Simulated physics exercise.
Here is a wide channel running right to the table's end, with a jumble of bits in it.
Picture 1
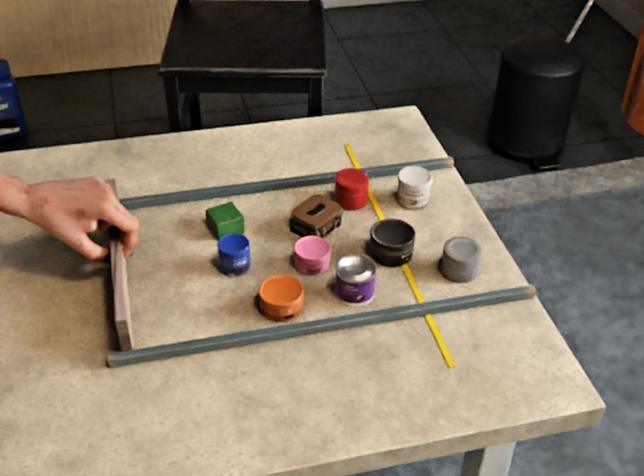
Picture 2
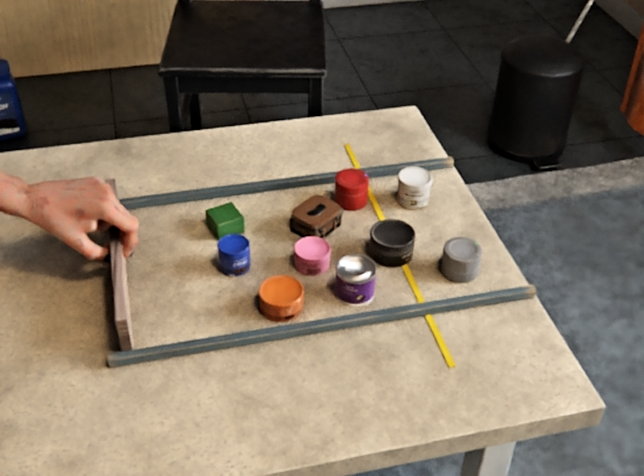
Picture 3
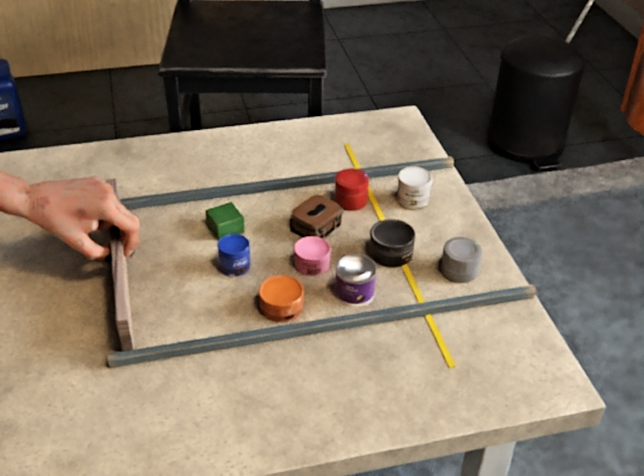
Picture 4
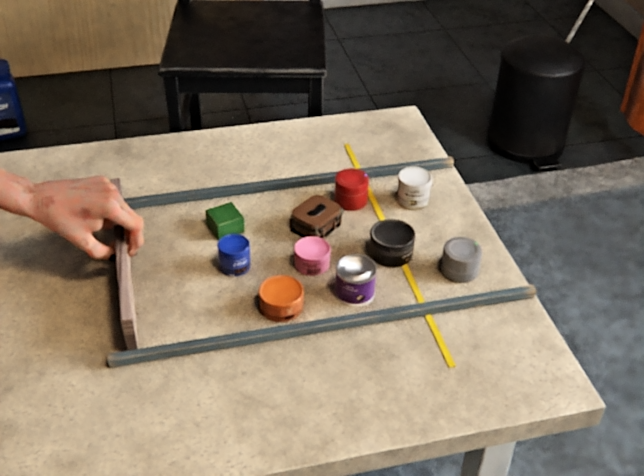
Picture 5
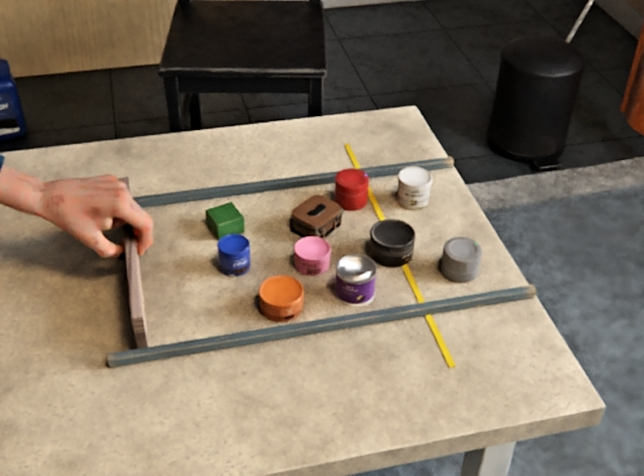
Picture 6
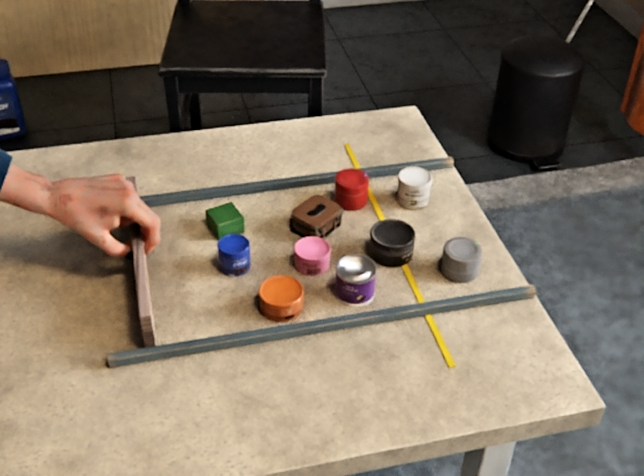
On a tabletop between two grey rails, a hand held a board upright at the left, then slid it a little way right toward the colourful tubs and pots, which all stayed still.
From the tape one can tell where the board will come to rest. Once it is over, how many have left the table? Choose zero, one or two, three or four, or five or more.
Zero of them have left the table.
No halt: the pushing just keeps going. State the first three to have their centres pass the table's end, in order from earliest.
Order, earliest first: Grey lid, purple tin, black tub.
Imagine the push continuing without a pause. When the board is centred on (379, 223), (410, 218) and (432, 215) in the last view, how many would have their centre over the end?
Counts per position: 0 / 1 / 1.
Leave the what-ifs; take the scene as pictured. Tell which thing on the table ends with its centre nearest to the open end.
Grey lid ends nearest.
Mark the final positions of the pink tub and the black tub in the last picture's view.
The pink tub ends up near (420, 253), and the black tub near (451, 236).
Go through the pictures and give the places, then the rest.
Grey lid (461, 260); white pot (414, 188); black tub (392, 243); board (118, 260); tape (391, 238), in the first frame.
White pot (414, 189); orange tub (281, 298), in the second frame.
Black tub (392, 243); green block (225, 221), in the third frame.
Grey lid (461, 260); brown case (316, 219), in the fourth frame.
White pot (414, 189); pink tub (312, 256), in the fifth frame.
Grey lid (461, 260); white pot (414, 189); black tub (392, 243); board (139, 257); tape (391, 238), in the sixth frame.
Soon after, none off yet; grey lid at rest near (461, 260); white pot at rest near (414, 189); black tub at rest near (392, 243).
At rest, the number that fall off is zero.
